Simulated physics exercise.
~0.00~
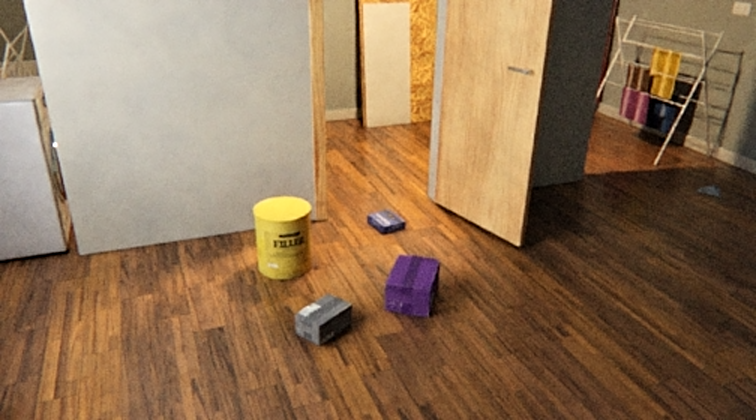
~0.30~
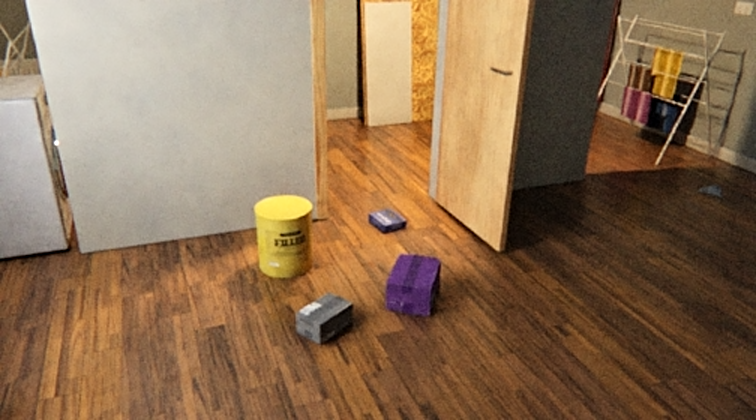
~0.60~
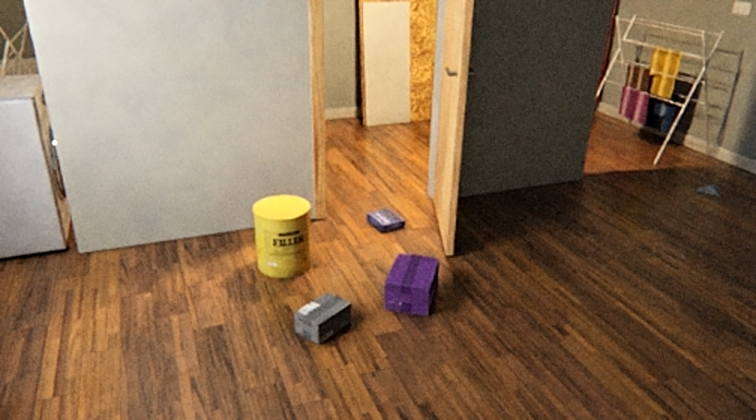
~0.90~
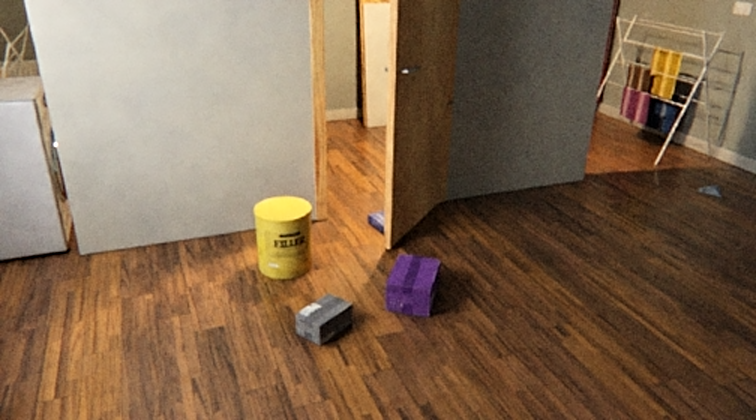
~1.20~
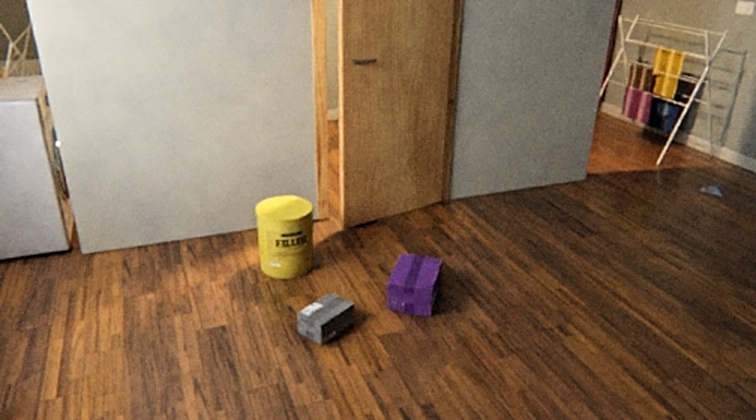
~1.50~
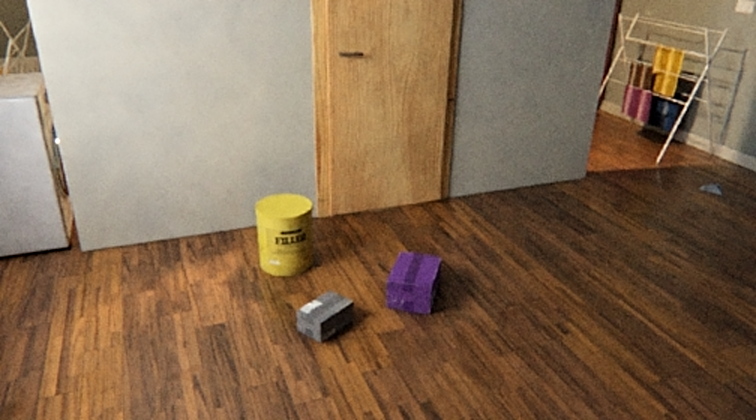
A wooden door stands wide open in a grey partition wall, seen from slightly above by a gently swaying camera in a room with a dark wood floor. A yellow pail stands left of the doorway, a grey parcel and a purple parcel lie in front, and a small blue packet rests near the opening, with a drying rack at the far right. The door swings leftward, closing steadily. It reaches the blue packet, which shifts slightly and then disappears behind it. The door closes fully, while the pail and both parcels stay put.
